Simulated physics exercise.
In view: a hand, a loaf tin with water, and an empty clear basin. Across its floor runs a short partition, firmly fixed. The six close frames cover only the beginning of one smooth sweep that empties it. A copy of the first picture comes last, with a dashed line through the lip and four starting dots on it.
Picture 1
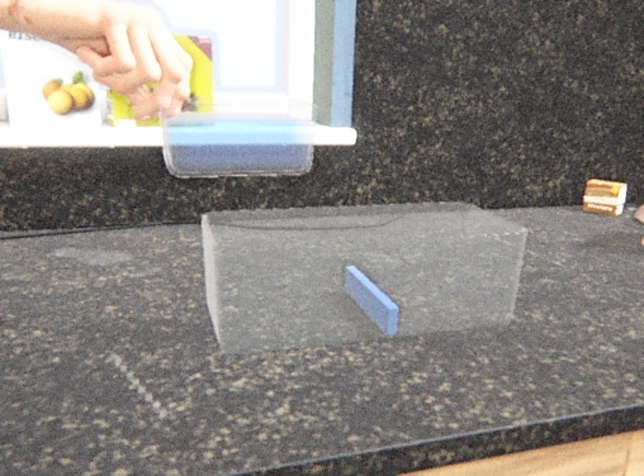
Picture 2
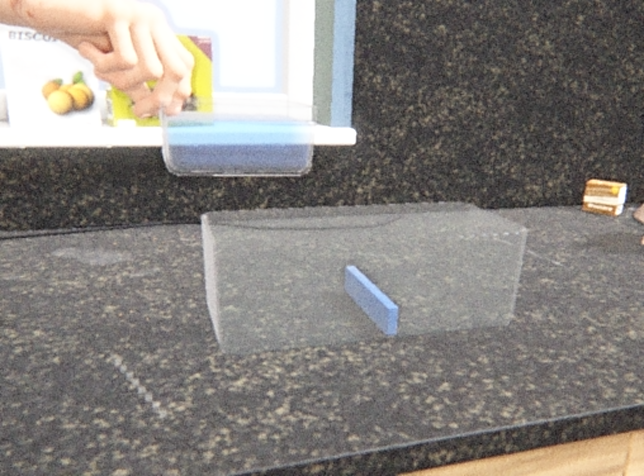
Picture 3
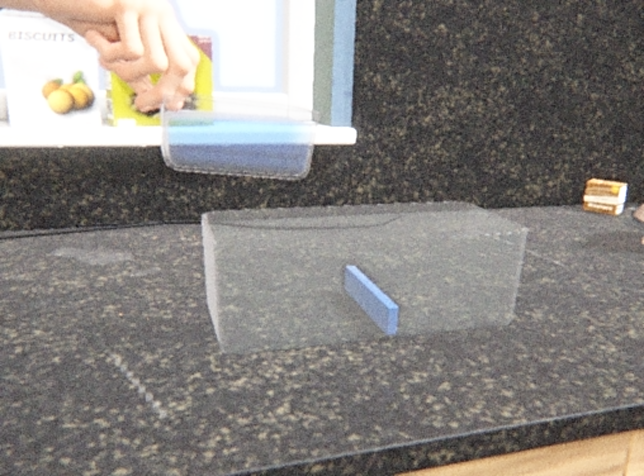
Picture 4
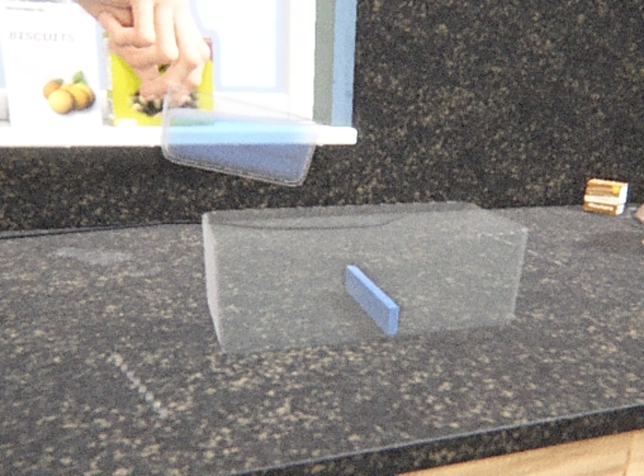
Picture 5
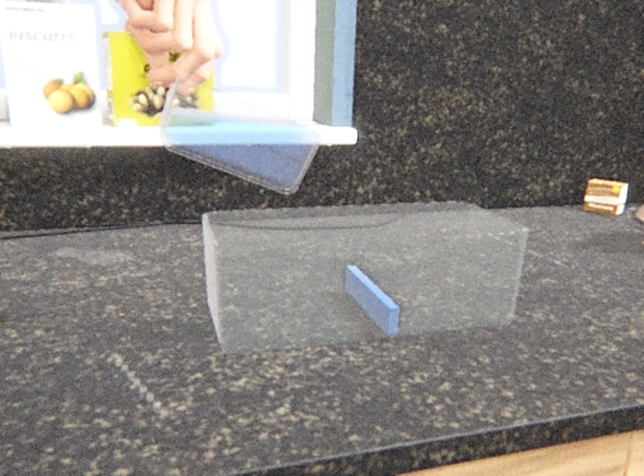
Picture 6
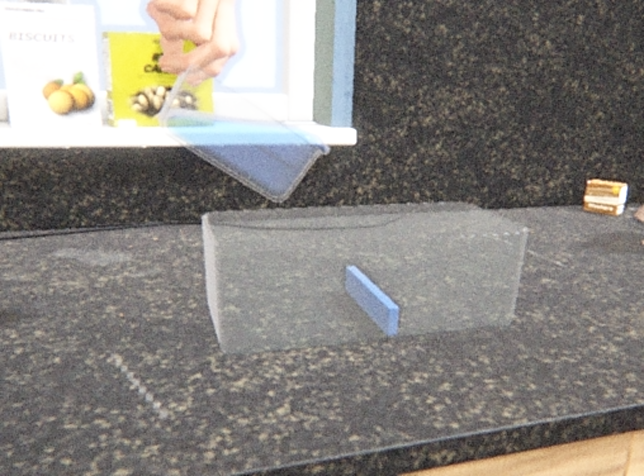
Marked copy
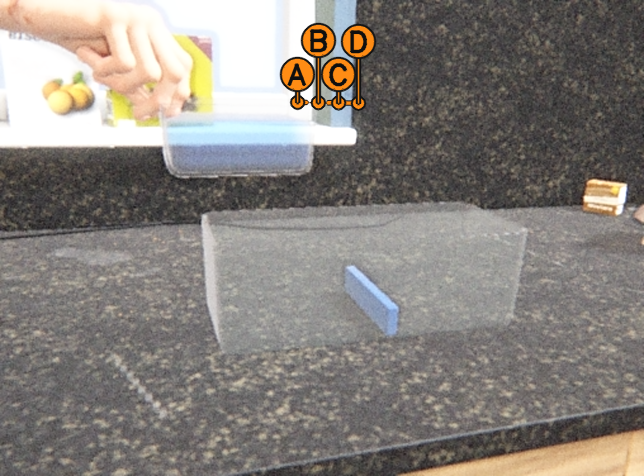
A hand holding a clear container of bluish liquid above an empty transparent basin with a blue partition, steadily tilting it rightward.
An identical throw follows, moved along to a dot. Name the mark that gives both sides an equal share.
Use dot C.
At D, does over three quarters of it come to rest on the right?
No, it does not.
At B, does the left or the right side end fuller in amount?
The left side.
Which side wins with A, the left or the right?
The left one.
On the marked copy, A at (297, 102); B at (318, 102); C at (338, 102); D at (358, 103).
With A, about 81 % ends left of the wall and 17 % right of it.
With B, about 63 % ends left of the wall and 33 % right of it; 4 % is lost outside.
With C, about 46 % ends left of the wall and 52 % right of it.
With D, about 37 % ends left of the wall and 62 % right of it.
